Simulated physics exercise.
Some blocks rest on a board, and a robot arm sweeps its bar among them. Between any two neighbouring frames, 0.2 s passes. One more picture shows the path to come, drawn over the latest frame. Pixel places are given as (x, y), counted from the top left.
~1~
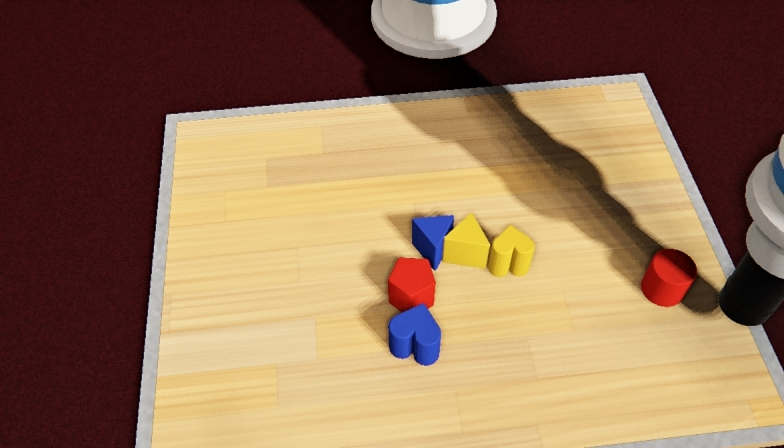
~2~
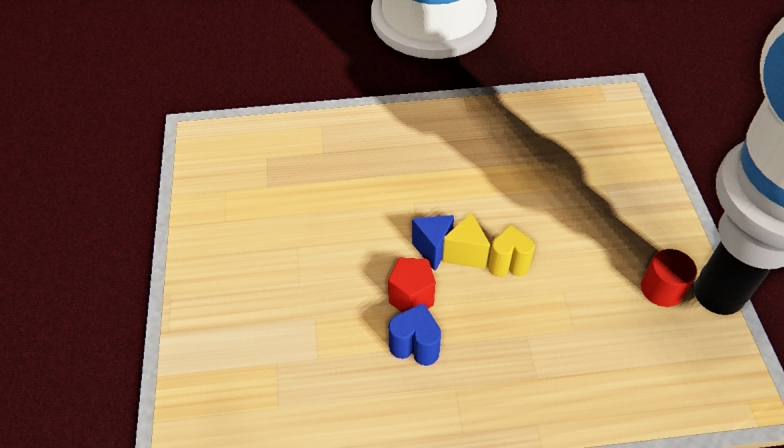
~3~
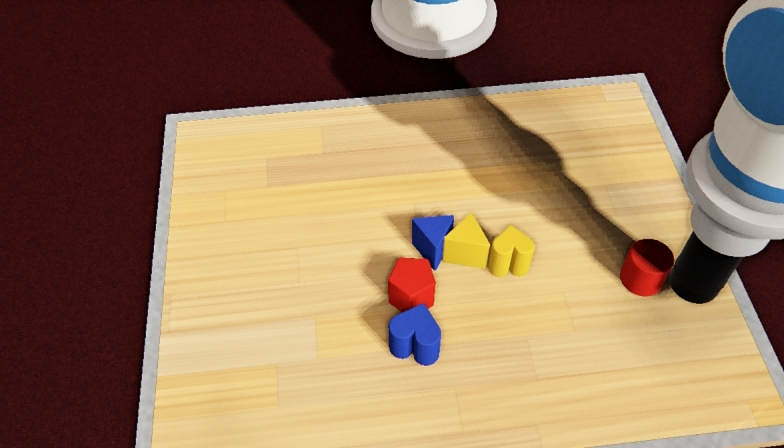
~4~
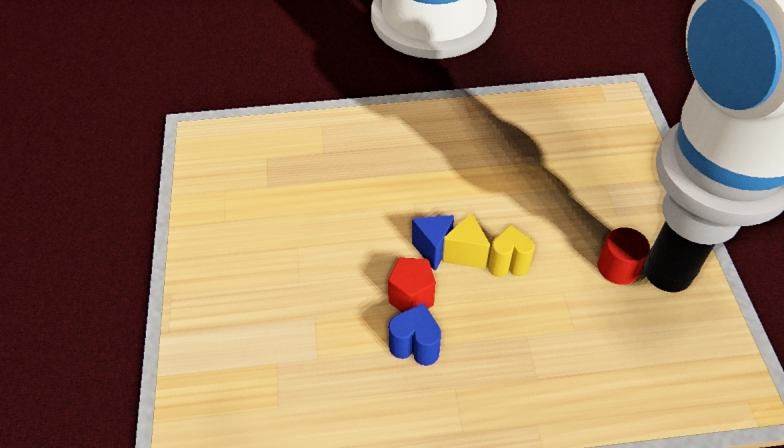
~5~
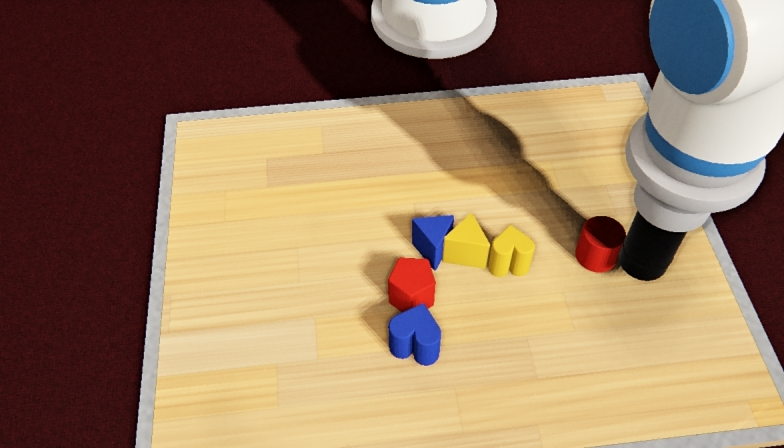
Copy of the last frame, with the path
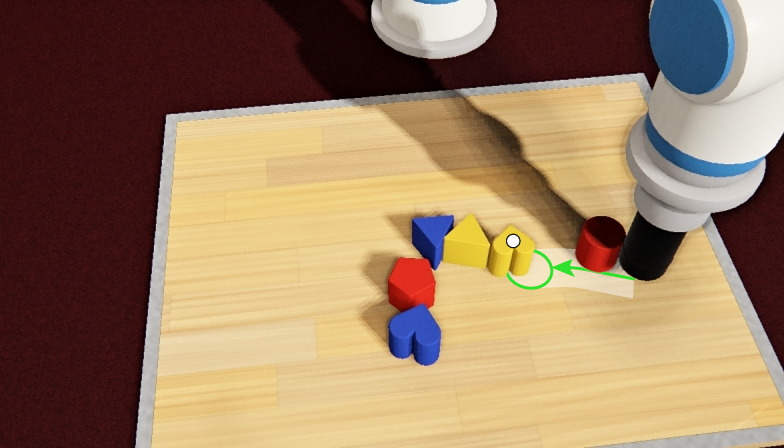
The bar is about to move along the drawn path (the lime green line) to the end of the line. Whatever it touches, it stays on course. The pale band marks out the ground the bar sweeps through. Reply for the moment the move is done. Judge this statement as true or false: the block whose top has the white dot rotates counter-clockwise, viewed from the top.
The statement is correct.
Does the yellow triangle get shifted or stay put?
By the end it has moved.
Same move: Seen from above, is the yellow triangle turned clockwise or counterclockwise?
Seen from overhead, it turns clockwise.
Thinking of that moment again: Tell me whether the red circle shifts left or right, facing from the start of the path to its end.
The right-hand side.
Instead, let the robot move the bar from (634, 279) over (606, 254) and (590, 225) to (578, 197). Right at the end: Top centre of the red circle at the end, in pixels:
It is at (548, 186).
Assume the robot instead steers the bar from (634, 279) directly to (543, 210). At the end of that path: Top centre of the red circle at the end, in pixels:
In the picture, it is at (507, 177).
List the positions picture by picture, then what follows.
Bar's lower end (743, 306); blue triangle (435, 226); yellow triangle (469, 231); yellow heart (513, 241); red circle (675, 266), in the first picture.
Bar (718, 295); blocks still, in the second picture.
Bar (693, 284); red circle (653, 255), in the third picture.
Bar (668, 273); red circle (629, 244), in the fourth picture.
Bar (642, 262); blue triangle (435, 226); yellow triangle (469, 231); yellow heart (513, 241); red circle (605, 232), in the fifth picture.
Drawn move, from (634, 279) through (581, 269) to (529, 269); the dot is on the yellow heart.
On the path given first. Halfway along, bar (587, 252); red circle (565, 212).
At the end, bar (533, 252); blue triangle (428, 223), turned 15° clockwise; yellow triangle (460, 240), turned 35° clockwise; yellow heart (489, 249), turned 25° anticlockwise; red circle (553, 208).
